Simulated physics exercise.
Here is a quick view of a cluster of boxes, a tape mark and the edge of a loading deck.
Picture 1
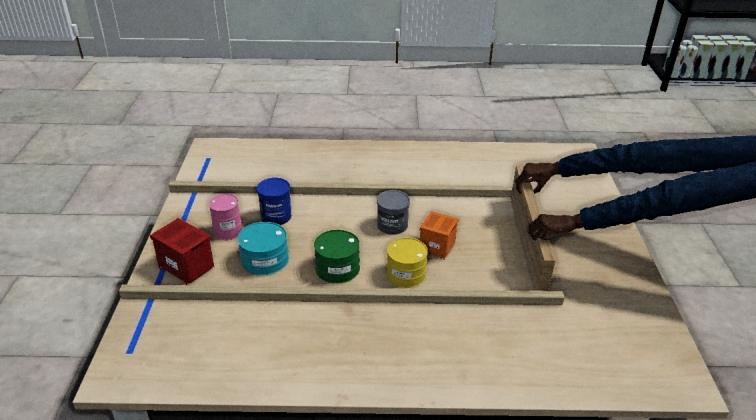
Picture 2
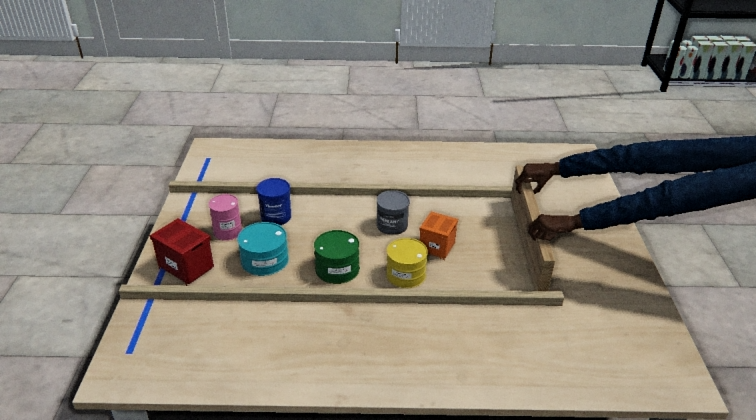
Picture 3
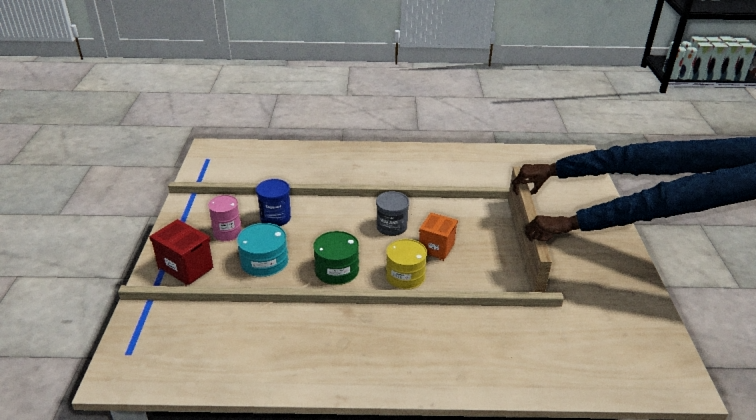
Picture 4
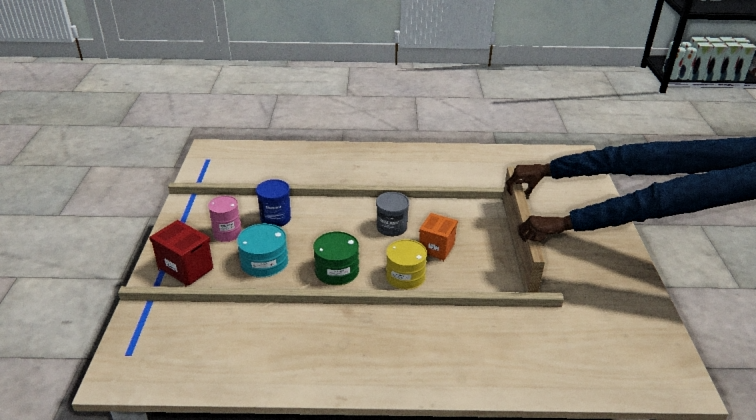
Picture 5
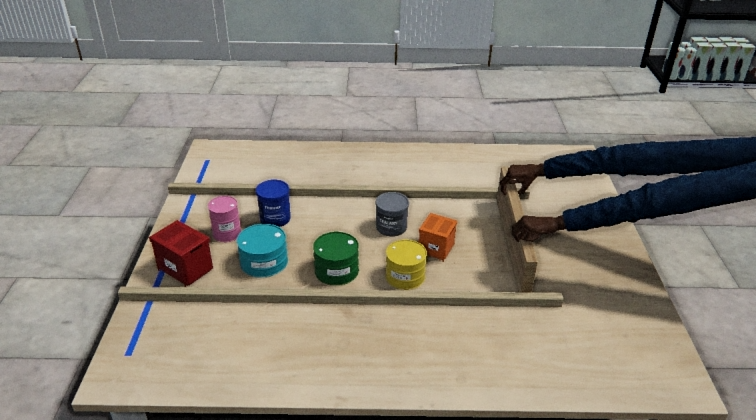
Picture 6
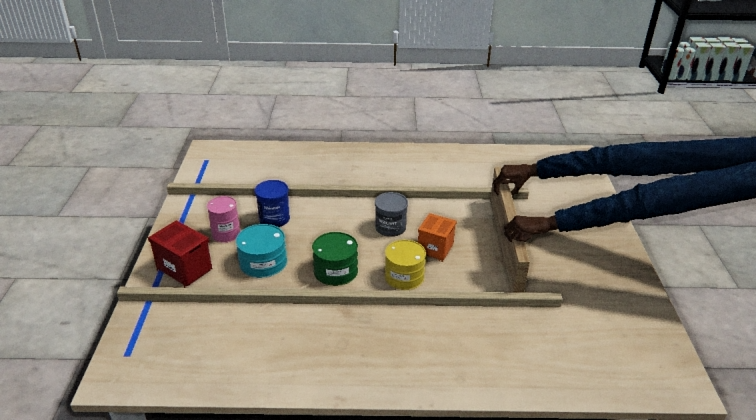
Two hands in dark blue sleeves reach in from the right and grip a wooden plank on a pale tabletop, seen from above in a tiled room. Between two wooden rails sit a red box by blue tape at left, pink, blue, turquoise, green, grey and yellow canisters, and an orange box. The hands slide the plank slightly left while the containers barely shift.
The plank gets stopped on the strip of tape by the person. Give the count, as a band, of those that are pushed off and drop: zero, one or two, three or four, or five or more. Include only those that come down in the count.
The edge claims three or four.
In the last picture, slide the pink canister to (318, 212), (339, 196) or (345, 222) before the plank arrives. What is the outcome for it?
In that order, it falls; remains up; goes over.
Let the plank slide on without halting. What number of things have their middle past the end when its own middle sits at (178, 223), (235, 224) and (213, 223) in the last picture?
That makes 4, 0, 1.
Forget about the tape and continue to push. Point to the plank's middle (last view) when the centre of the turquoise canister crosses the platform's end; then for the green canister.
Middle: Roughly (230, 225); roughly (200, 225).
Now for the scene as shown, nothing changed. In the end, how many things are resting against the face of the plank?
4 are in contact with it.
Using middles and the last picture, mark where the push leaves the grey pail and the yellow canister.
In the last picture the grey pail sits at (163, 211) while the yellow canister sits at (139, 261).
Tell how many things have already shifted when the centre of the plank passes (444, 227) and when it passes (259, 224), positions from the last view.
I count 1 first and 8 after.
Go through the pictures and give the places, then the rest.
Red tote (184, 252); pink canister (226, 217); turquoise canister (264, 248); plank (531, 226); tape (176, 238), in the first frame.
Pink canister (226, 217); grey pail (393, 213), in the second frame.
Turquoise canister (263, 249); yellow canister (406, 264), in the third frame.
Red tote (183, 254); plank (521, 227), in the fourth frame.
Pink canister (225, 219); blue pail (274, 204), in the fifth frame.
Red tote (182, 254); pink canister (224, 219); turquoise canister (262, 250); plank (508, 227); tape (174, 240), in the sixth frame.
Soon after, none off yet; red tote at rest near (182, 254); pink canister at rest near (224, 219); turquoise canister at rest near (262, 250).
Then, none off yet; red tote moved a little near (176, 256); pink canister moving near (223, 217); turquoise canister moved about its own width near (216, 244).
Further on, none off yet; red tote moved about its own width near (146, 263); pink canister moved about its own width near (194, 219); turquoise canister moved well along near (155, 225).
By the end, the number that fall off is three or four; fallen, green canister, turquoise canister, pink canister and red tote.
